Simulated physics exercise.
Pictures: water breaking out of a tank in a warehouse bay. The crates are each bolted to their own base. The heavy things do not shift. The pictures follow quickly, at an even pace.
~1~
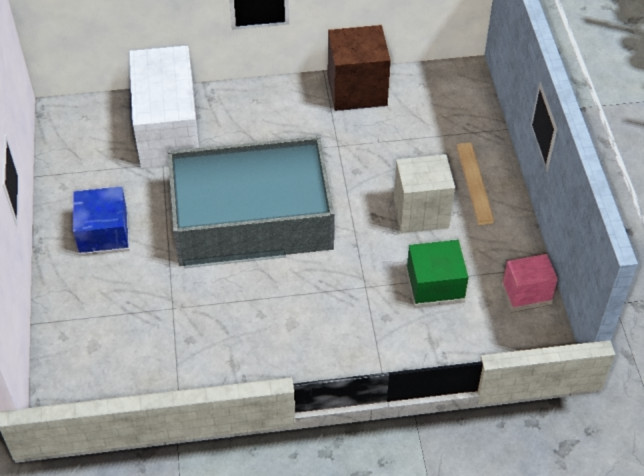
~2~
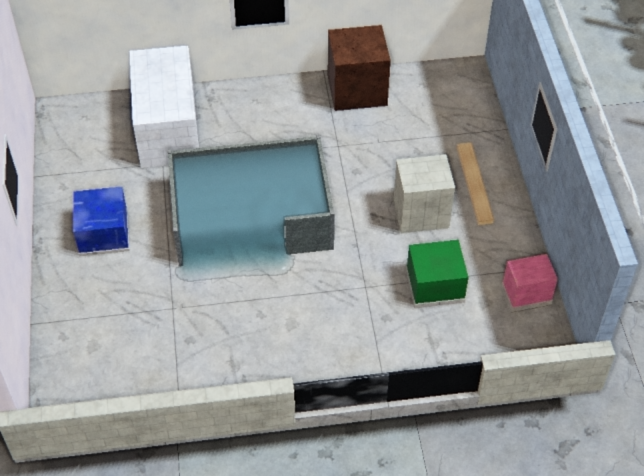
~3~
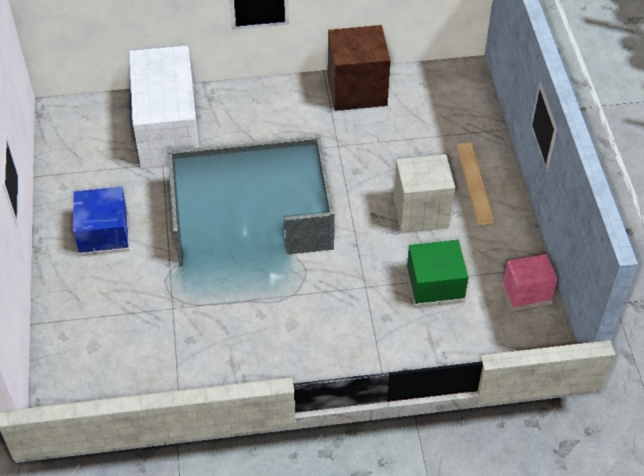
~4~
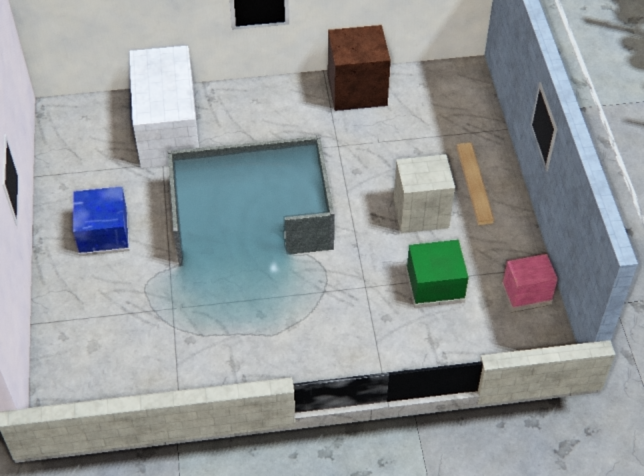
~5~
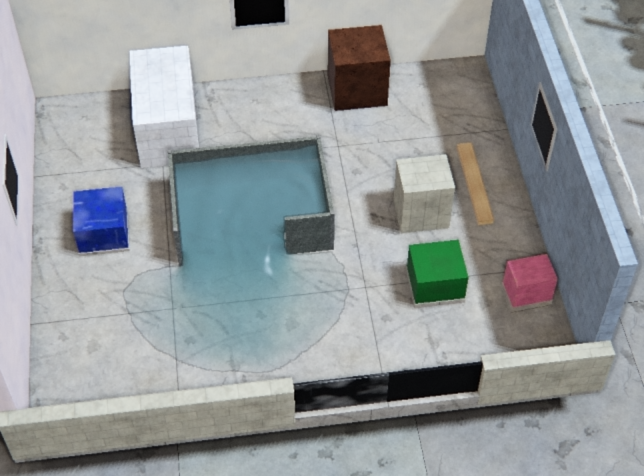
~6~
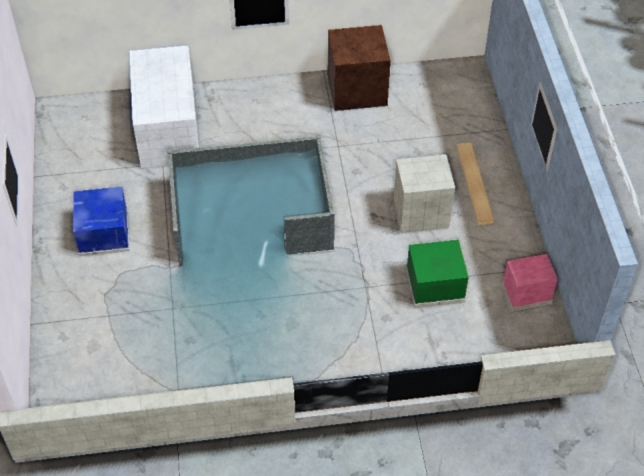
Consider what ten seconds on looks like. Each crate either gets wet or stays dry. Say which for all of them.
Outcome: The pink crate comes out wet; the blue crate comes out wet; the green crate comes out wet.
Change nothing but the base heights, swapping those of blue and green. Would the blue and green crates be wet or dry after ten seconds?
Blue crate: Flooded; green crate: Flooded.
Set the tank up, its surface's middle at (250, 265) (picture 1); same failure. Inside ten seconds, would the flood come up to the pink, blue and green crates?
The pink crate is flooded, the blue crate is flooded and the green crate is flooded.
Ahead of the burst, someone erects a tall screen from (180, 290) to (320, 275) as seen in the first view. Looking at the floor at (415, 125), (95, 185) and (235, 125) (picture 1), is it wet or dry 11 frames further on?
In turn: No water, free of water, dry.
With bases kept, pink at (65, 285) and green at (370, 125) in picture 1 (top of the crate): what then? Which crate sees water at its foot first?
The one in pink.
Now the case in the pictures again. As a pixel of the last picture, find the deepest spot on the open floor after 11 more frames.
About at (29, 435).
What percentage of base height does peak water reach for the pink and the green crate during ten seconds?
Roughly 140 percent, then 160 percent.
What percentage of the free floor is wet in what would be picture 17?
I make it 30 per cent.
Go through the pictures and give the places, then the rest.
The first frame shows the tank at (250, 186) is whole and still.
In the second frame, the front is at (178, 269), out from the gap at (233, 245).
In the third frame, water pours out at (234, 247) and has run to (296, 285).
In the fourth frame, the front is at (278, 329), out from the gap at (234, 249).
In the fifth frame, water pours out at (234, 249) and has run to (267, 367).
In the sixth frame, water pours out at (234, 249) and has run to a hidden place.
A moment on, water covers 25 % of the floor; the pink crate not reached, the blue crate not reached, the green crate water round its plinth.
Next, water covers 30 % of the floor; the pink crate not reached, the blue crate not reached, the green crate water round its plinth.
Then, water covers 50 % of the floor; the pink crate water round its plinth, the blue crate water round its plinth, the green crate water round its plinth.
Later, water covers 75 % of the floor; the pink crate water round its plinth, the blue crate water round its plinth, the green crate water round its plinth.
In the end, water covers 95 % of the floor; the pink crate was topped, the blue crate was topped, the green crate was topped.
